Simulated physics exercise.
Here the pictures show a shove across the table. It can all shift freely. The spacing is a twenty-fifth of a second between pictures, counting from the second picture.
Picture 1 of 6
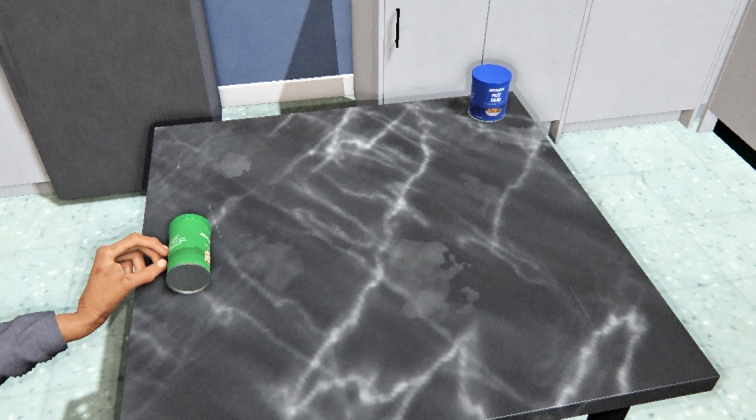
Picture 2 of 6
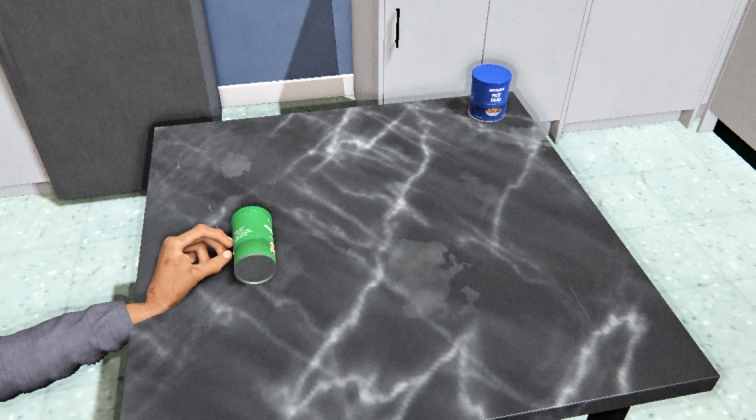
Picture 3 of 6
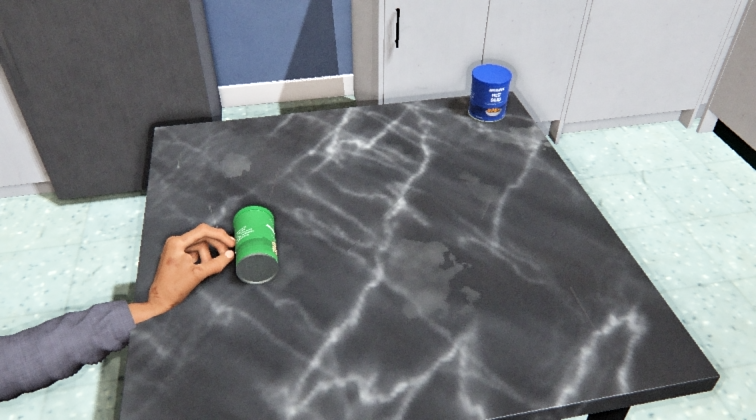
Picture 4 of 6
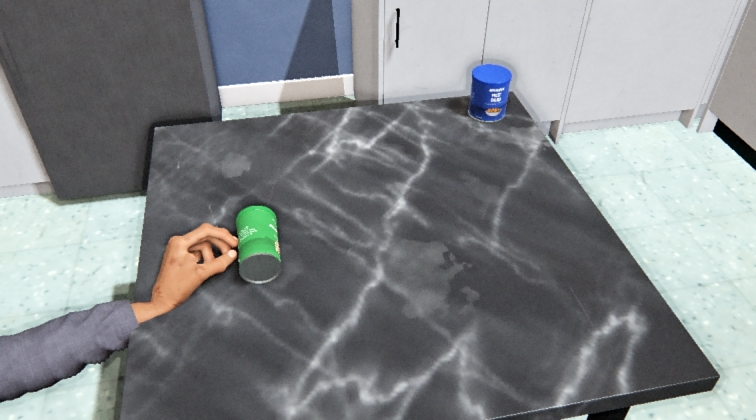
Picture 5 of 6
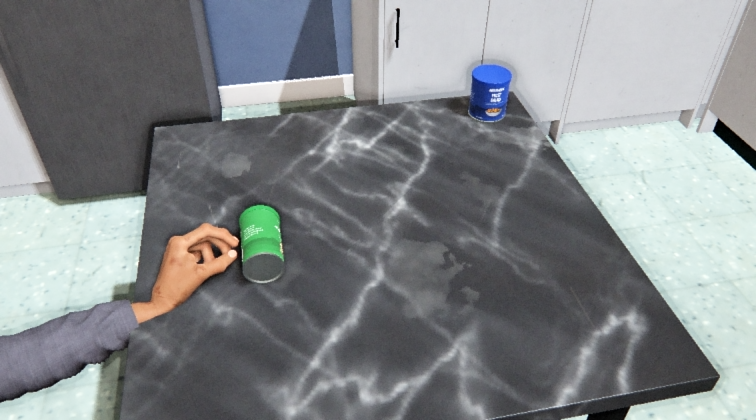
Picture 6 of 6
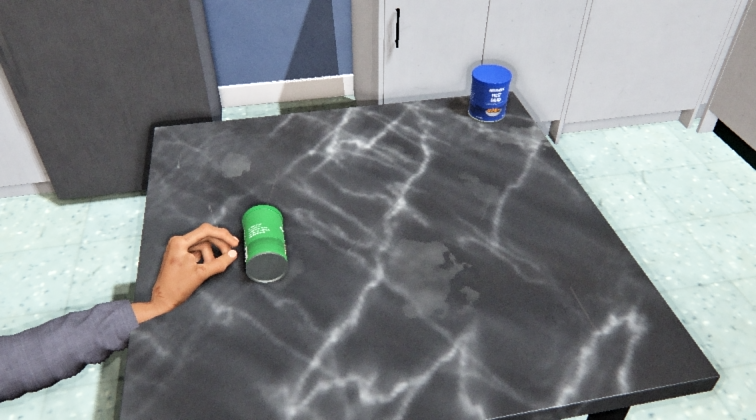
The clip shows a hand pushing a green tin lying on a dark marbled table a short way to the right; the tin then rolls slightly away from the still hand, while a blue can stays near the far edge.
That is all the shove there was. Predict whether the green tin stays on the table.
It stays.
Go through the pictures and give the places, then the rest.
The first picture shows under the hand; green tin (190, 254).
The second picture shows under the hand; green tin (253, 245).
The third picture shows under the hand; green tin (255, 245).
The fourth picture shows green tin (258, 244).
The fifth picture shows green tin (261, 244).
The sixth picture shows green tin (265, 243).
Then, 0.40 s later than the last frame, green tin moved about its own width near (294, 240).
Then, 1.20 s later than the last frame, green tin moved well along near (340, 233).
Then, 2.20 s later than the last frame, green tin moved well along near (374, 229).
When it is over, moved from the start, green tin. End places, in pixels of the last picture, green tin near (386, 227).
